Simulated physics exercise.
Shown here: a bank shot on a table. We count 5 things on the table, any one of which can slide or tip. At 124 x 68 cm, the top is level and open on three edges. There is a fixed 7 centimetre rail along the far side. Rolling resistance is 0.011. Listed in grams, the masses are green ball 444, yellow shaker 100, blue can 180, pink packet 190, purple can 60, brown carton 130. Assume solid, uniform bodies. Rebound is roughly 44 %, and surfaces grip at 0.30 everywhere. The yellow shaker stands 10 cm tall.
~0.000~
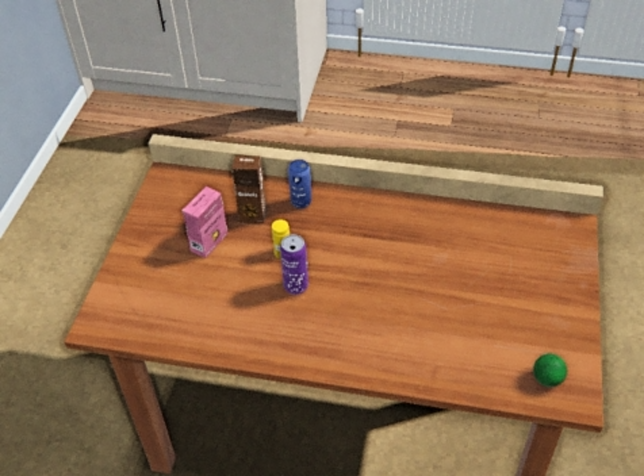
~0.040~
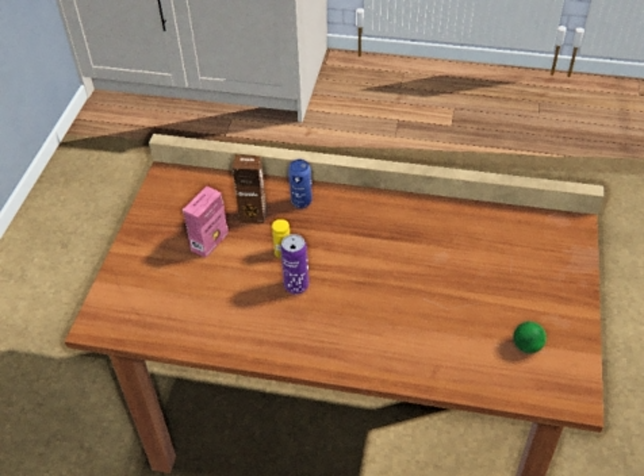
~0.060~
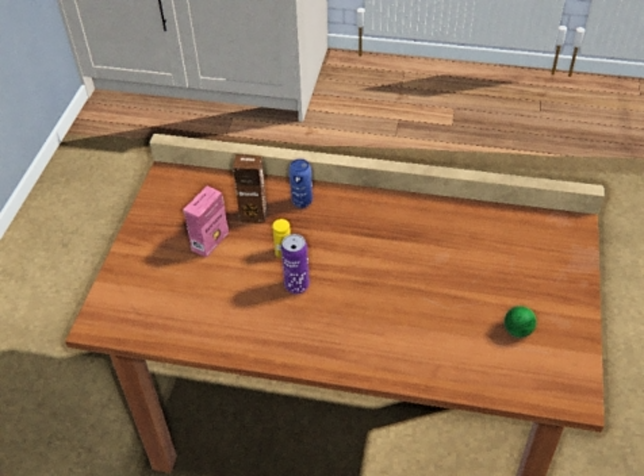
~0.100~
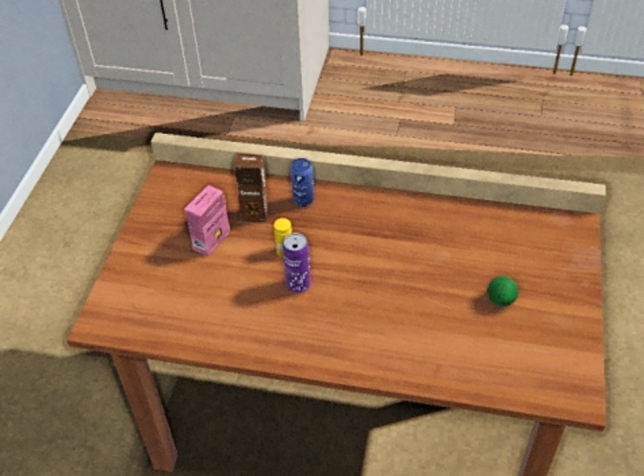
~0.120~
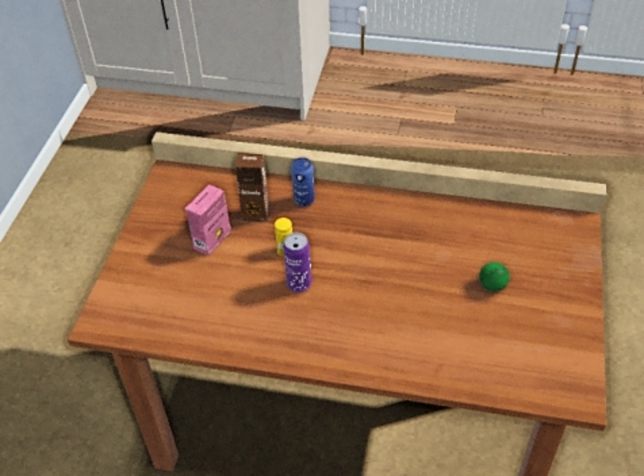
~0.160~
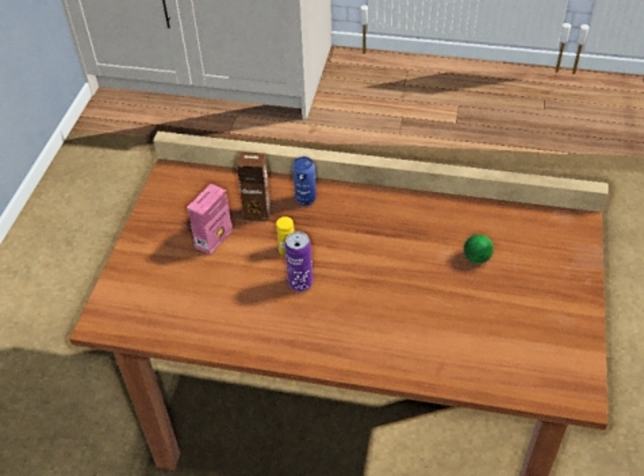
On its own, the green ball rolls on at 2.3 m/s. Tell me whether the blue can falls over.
On its feet.
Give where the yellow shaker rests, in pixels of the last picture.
It finishes around (187, 279).
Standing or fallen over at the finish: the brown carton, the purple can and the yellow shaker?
In the last frame the brown carton remains up, the purple can remains up and the yellow shaker does not stay up.
After 0.46 s, green ball near (362, 223).
After 0.86 s, green ball near (236, 242); yellow shaker on its side.
After 1.46 s, green ball near (104, 273); yellow shaker on its side; pink packet leaning 6°.
After 1.96 s, green ball near (71, 444); yellow shaker on its side; pink packet slid 3 cm.
By the end (2.4 s), tipped over on the table, yellow shaker; the other 4 in place, give or take 4 cm. Seen from the same camera at the end, blue can near (305, 182).
